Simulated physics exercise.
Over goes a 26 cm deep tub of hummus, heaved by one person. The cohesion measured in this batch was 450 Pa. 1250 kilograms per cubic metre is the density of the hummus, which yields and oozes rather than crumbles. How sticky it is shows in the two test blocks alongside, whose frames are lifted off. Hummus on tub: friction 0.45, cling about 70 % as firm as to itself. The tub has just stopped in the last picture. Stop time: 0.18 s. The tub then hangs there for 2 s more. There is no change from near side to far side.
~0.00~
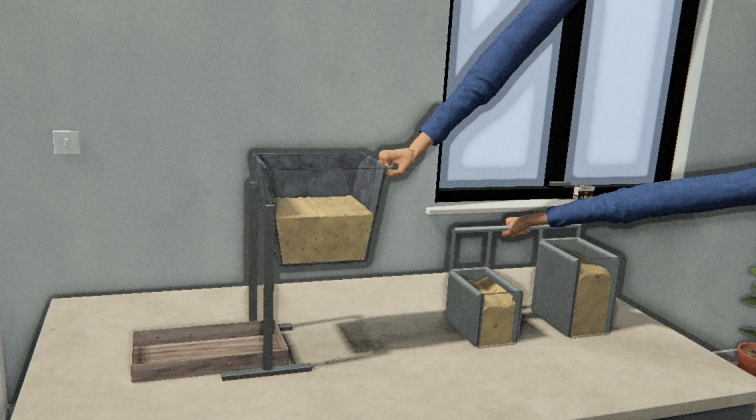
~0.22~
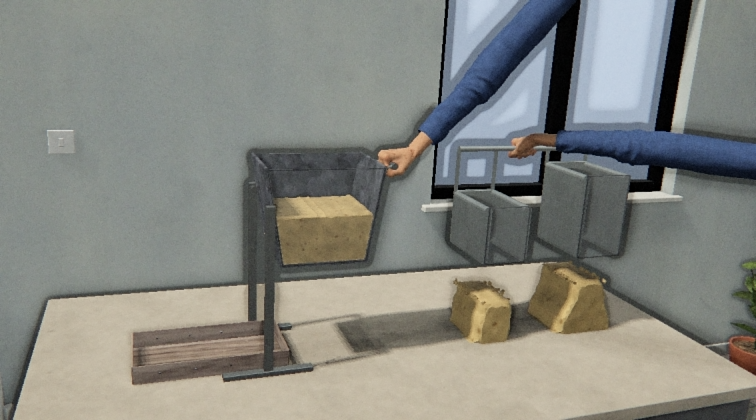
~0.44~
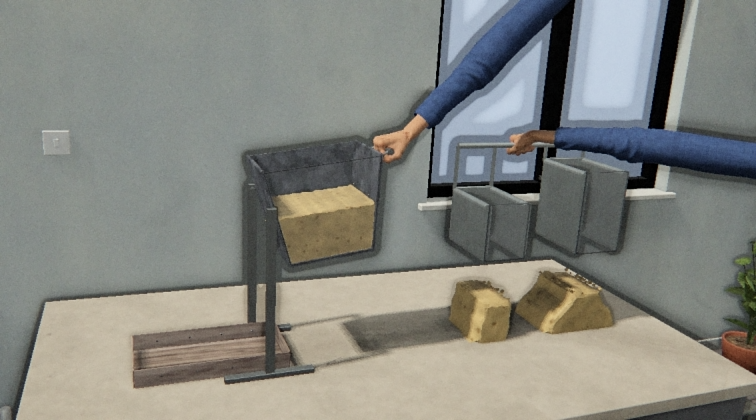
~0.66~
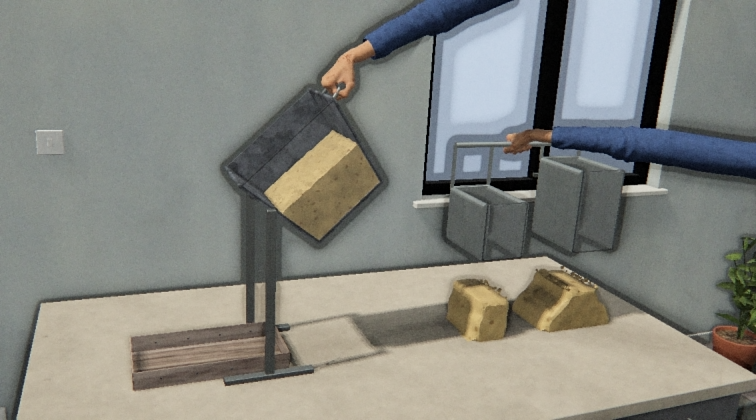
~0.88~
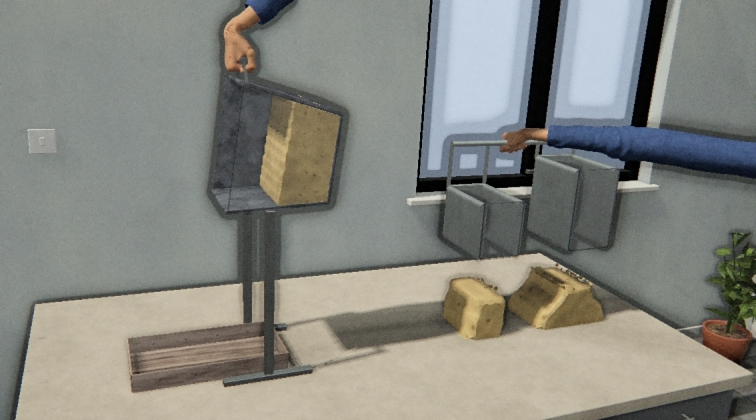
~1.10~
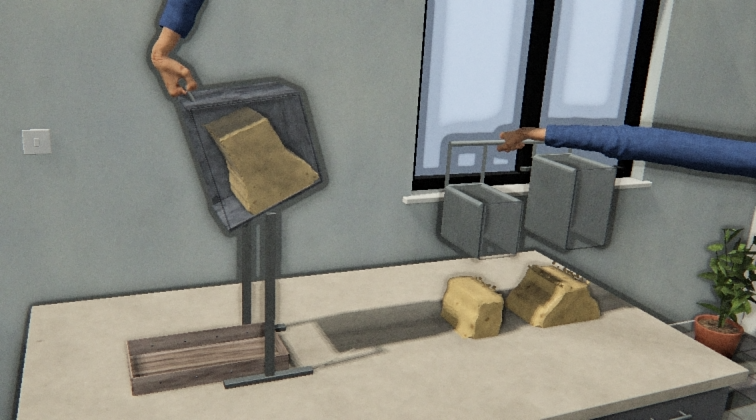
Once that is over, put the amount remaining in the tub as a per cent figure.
The amount remaining comes to about 0 %.
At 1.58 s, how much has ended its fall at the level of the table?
I reckon around 65 % of it.
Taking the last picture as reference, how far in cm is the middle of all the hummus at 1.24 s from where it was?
Around 13 cm.
After 1.24 s, the tub is at 107 degrees and holds 60 %.
After 1.41 s, the tub is at 107 degrees and holds 17 %.
After 1.58 s, the tub is at 107 degrees and holds 0 %.
After 1.75 s, the tub is at 107 degrees and holds 0 %.
After 3.10 s, at the end, the tub is at 107 degrees and holds 0 %.
